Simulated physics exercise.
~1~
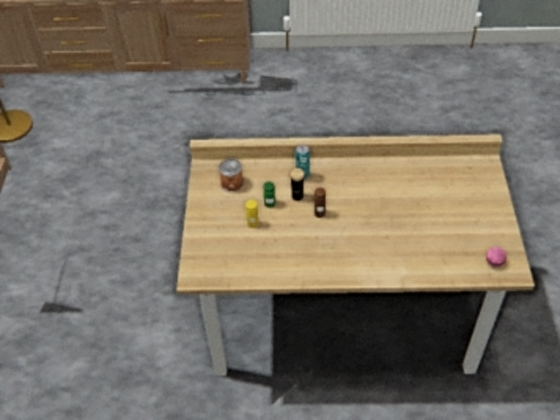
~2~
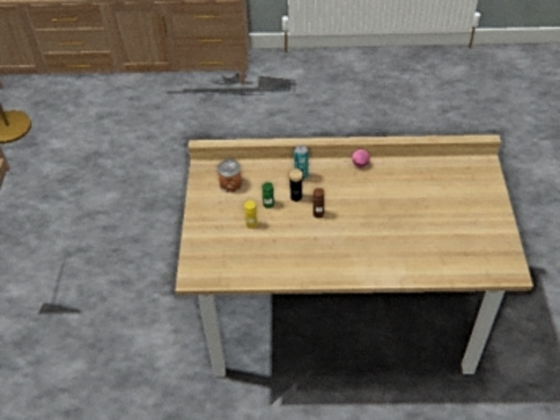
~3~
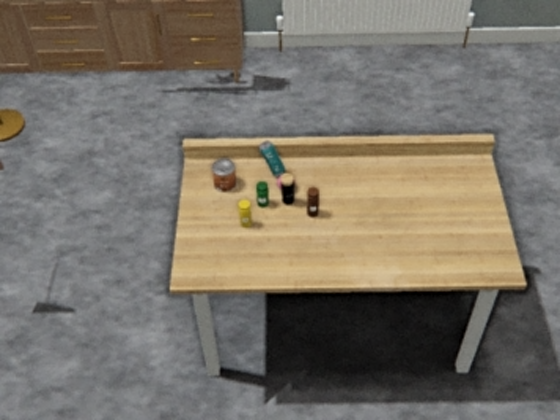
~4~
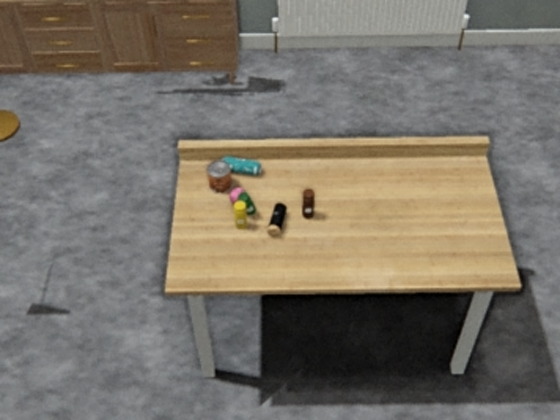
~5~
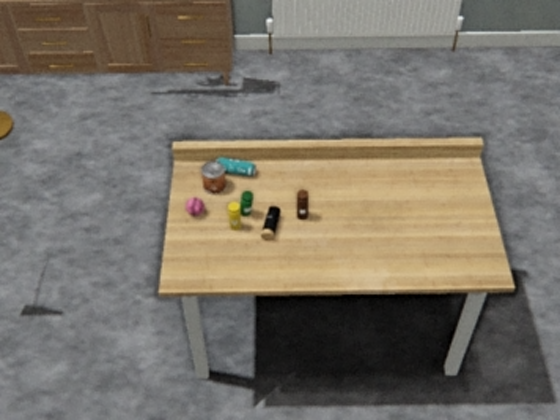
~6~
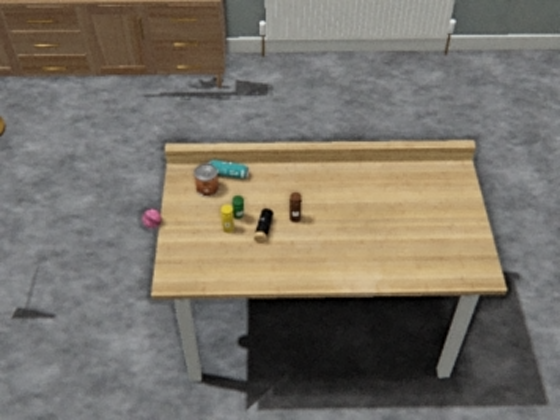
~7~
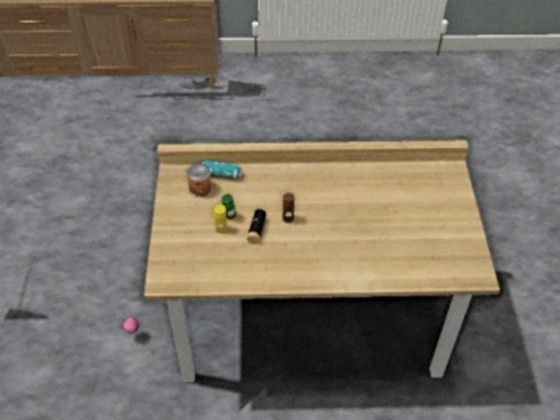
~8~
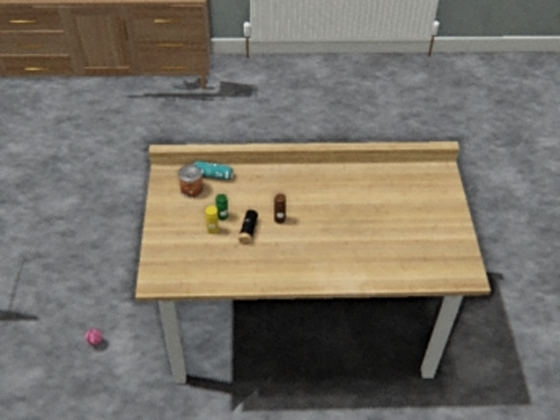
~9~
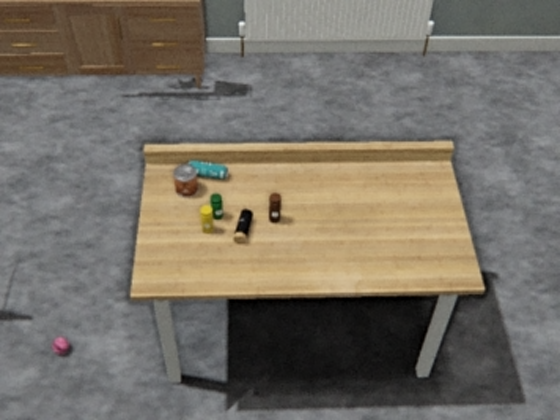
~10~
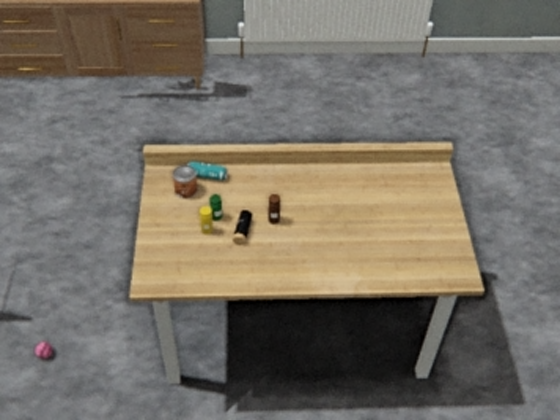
A pink ball rebounds off the rail, topples two containers, and drops to the floor.
